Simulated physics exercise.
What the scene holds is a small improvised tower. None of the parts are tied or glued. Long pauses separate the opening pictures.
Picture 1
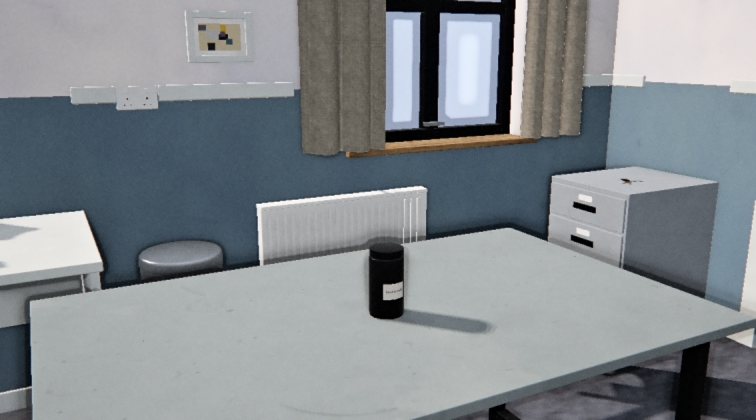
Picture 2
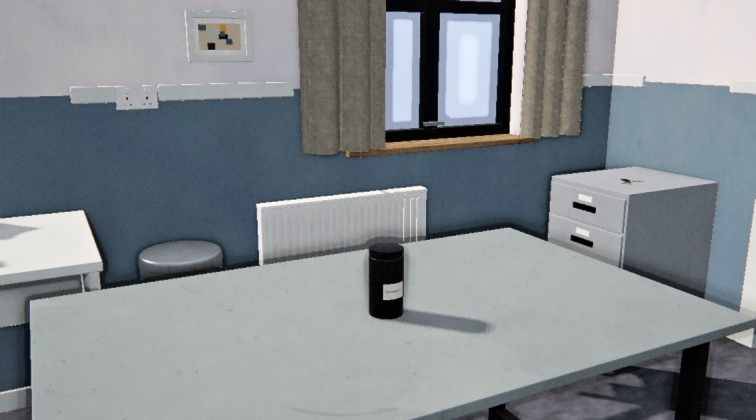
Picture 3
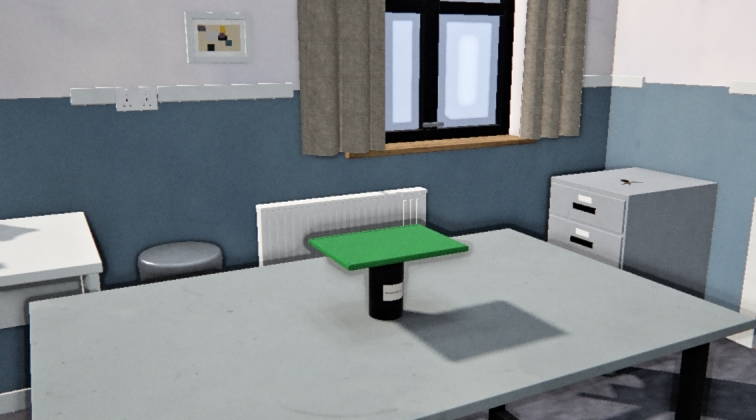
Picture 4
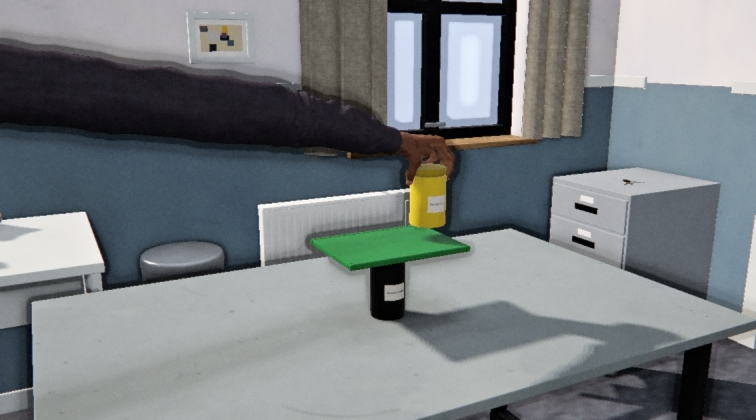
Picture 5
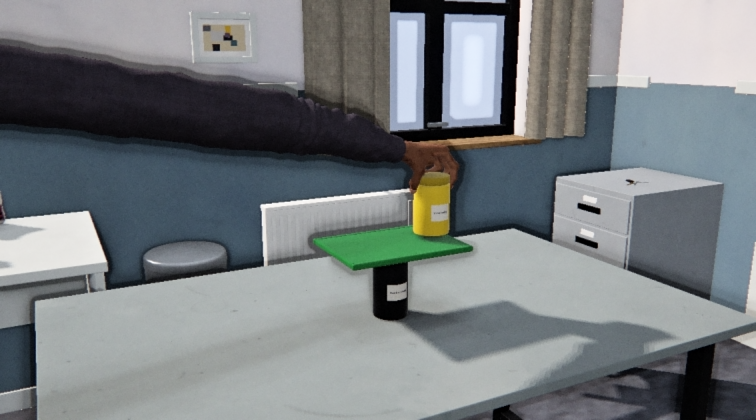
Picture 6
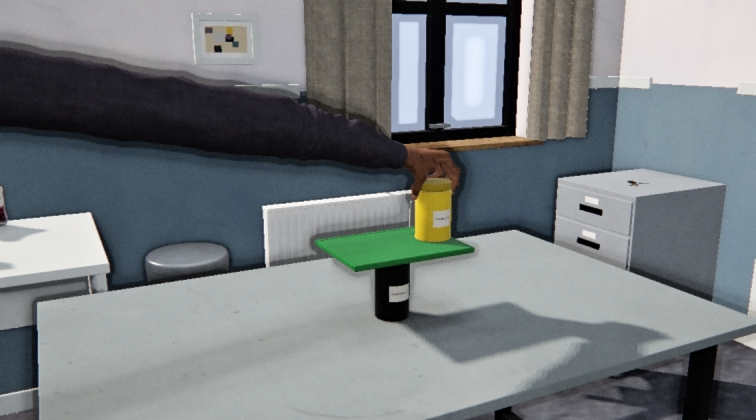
A green board appears atop a black jar, and a hand lowers a yellow jar onto its right side.
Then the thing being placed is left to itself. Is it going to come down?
The stack cannot bear the weight.
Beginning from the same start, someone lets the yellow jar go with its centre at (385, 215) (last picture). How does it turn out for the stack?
Result: The stack stays stable.
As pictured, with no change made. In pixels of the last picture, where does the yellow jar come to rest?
It finishes at about (473, 283).
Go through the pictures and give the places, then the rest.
The last thing is not in view yet; black jar (386, 281), in the first frame.
The last thing is not in view yet; black jar (386, 281), in the second frame.
The last thing is not in view yet; black jar (386, 282), in the third frame.
On its way; yellow jar (428, 195); black jar (388, 282), in the fourth frame.
On its way; yellow jar (432, 204); black jar (390, 282), in the fifth frame.
In place under the hand; yellow jar (433, 209); black jar (392, 283), in the sixth frame.
Then, 0.40 s past the last view, yellow jar now fallen; green lid rocked 53° from its first pose.
Then, 0.50 s past the last view, green lid on its side.
Then, 0.60 s past the last view, as before.
Then, 0.80 s past the last view, green lid now fallen.
Finally, fallen, yellow jar and green lid; black jar still in place. Final places as the last picture's camera would see them, yellow jar near (473, 283). The stack loses its balance.
